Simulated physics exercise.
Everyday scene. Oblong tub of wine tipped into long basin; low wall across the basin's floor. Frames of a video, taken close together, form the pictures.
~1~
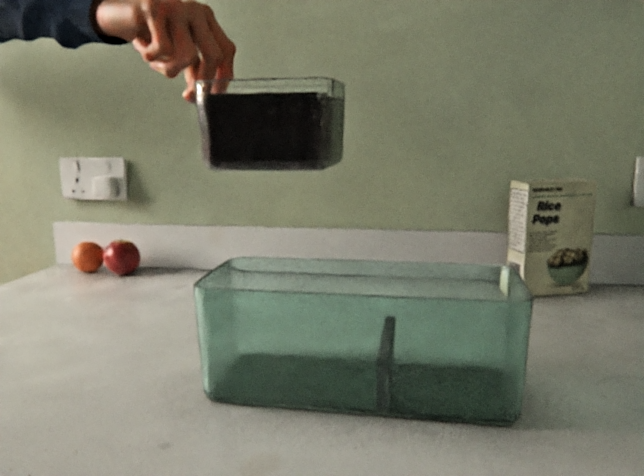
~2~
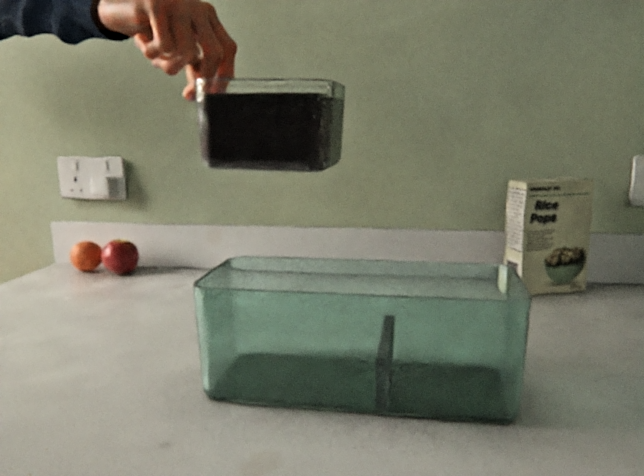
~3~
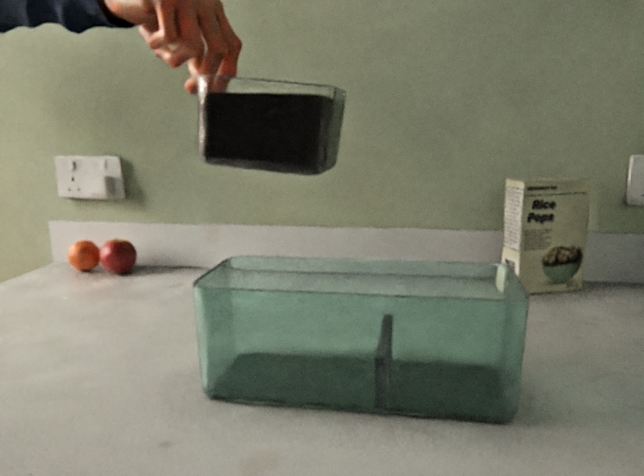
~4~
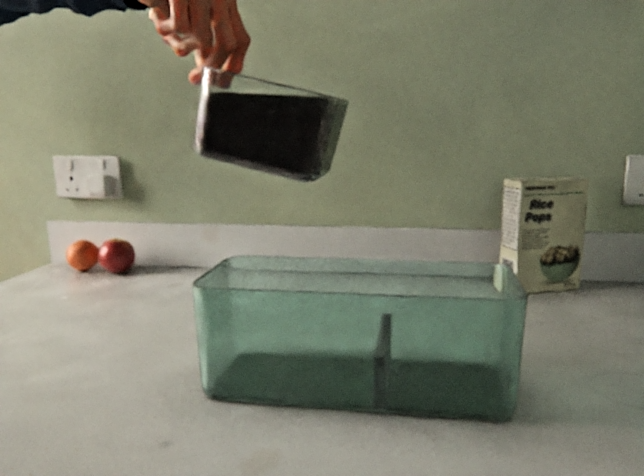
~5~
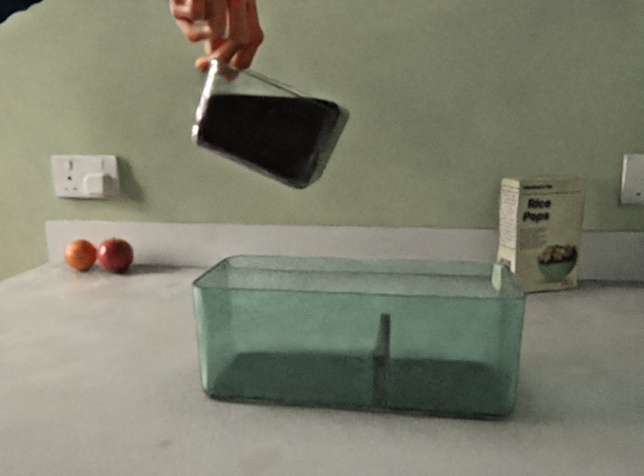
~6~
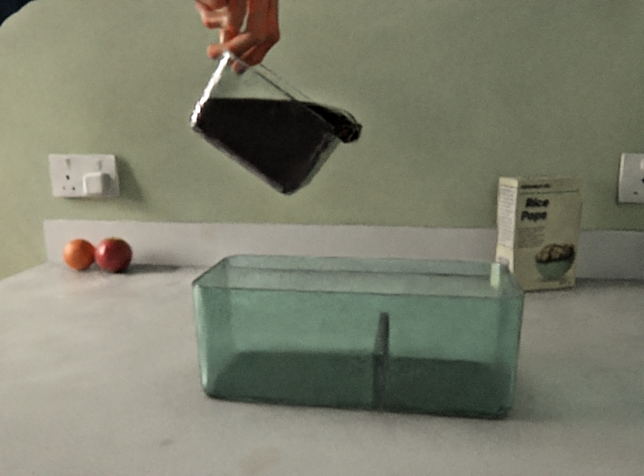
On a kitchen worktop, a hand tilting a clear oblong tub of dark liquid rightward above a green-tinted basin, liquid reaching its lip.
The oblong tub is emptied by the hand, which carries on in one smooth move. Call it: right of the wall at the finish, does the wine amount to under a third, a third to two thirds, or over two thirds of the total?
A third to two thirds of the total.
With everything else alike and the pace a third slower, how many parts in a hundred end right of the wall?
Roughly 70 %.
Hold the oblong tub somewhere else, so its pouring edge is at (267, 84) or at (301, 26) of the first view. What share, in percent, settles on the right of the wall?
It works out to around 5 % and then around 45 %.
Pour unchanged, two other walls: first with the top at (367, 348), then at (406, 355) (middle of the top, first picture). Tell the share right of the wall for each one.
Around 70 per cent for the first, around 40 per cent for the second.
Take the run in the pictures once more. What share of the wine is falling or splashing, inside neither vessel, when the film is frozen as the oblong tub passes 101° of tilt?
Somewhere around 40 per cent of it.
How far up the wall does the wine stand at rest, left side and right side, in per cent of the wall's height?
Left near 20; right near 60.
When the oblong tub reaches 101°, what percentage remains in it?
Looks like roughly 20 percent is still held.
A moment on, the oblong tub is tipped right over and 19 per cent is still to pour, 1 is left of the wall and 36 right of it.
Next, the oblong tub is tipped right over and 1 per cent is still to pour, 25 is left of the wall and 60 right of it.
Then the oblong tub is tipped right over and 0 per cent is still to pour, 35 is left of the wall and 59 right of it.
Later the oblong tub is tipped right over and 0 per cent is still to pour, 35 is left of the wall and 59 right of it.
At rest 35 per cent lies left of the wall, 59 right of it and 6 outside.
